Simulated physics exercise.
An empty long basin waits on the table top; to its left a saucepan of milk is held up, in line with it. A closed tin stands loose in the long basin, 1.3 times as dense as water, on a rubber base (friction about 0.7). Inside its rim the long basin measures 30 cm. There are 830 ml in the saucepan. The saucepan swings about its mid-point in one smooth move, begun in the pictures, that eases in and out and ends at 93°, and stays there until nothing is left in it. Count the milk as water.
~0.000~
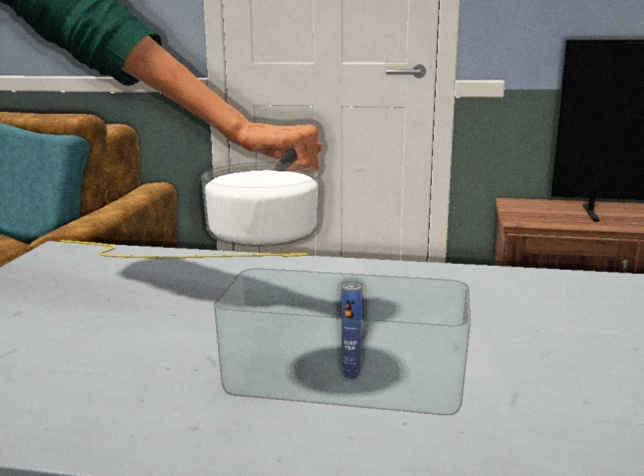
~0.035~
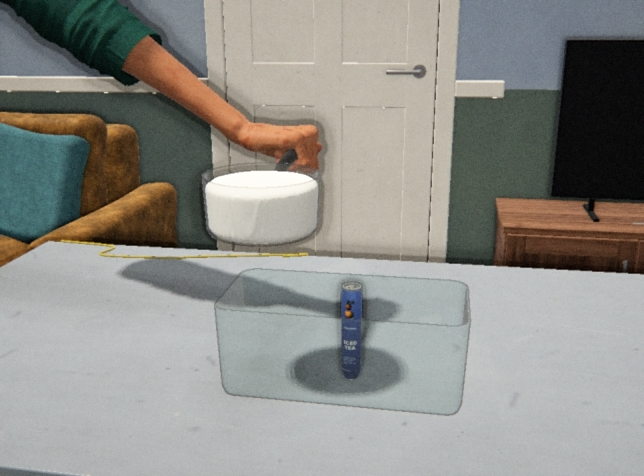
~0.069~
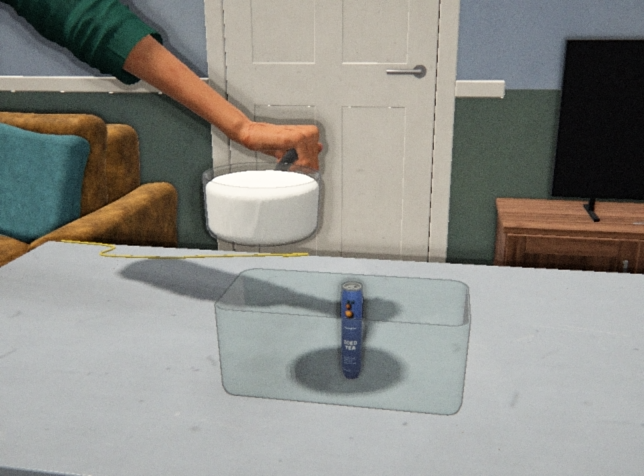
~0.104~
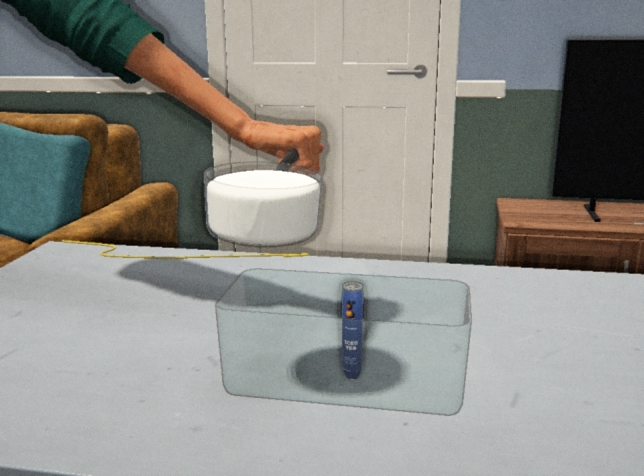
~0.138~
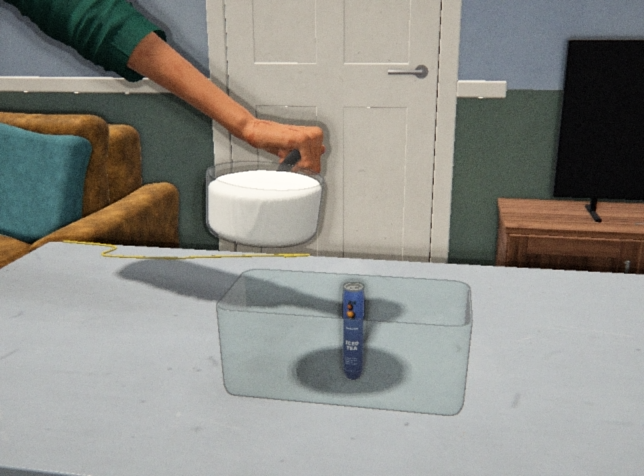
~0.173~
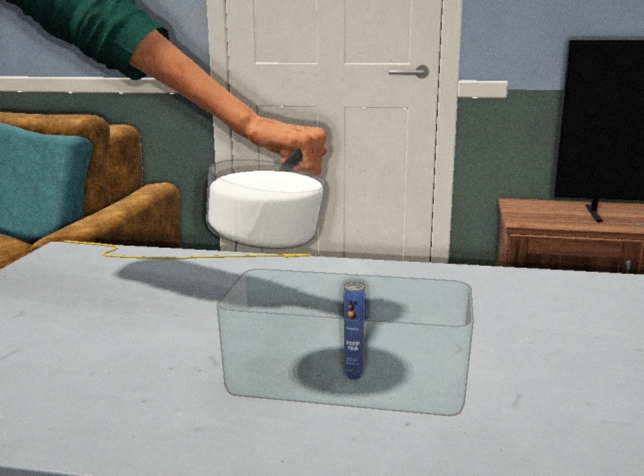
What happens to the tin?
The tin keeps standing.
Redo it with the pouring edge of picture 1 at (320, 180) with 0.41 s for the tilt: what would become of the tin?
Then it topples.
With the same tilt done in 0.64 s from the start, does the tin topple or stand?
Then it stays up.
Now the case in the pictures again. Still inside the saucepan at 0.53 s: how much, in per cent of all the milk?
Some 62 per cent.
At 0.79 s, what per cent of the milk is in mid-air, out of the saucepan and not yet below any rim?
Near 10 in a hundred.
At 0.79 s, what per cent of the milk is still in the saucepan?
Near 14 in a hundred.
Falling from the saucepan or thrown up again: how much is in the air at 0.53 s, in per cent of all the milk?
About 28 per cent.
By 0.53 s the tilt is 63° and 62 per cent is still to pour; the tin stands where it began.
By 0.79 s the tilt is 91° and 15 per cent is still to pour; the tin stands where it began.
By 1.06 s the tilt is 93° and 3 per cent is still to pour; the tin stands where it began.
By 1.36 s the tilt is 93° and 1 per cent is still to pour; the tin stands where it began.
At rest the tin stands where it began.
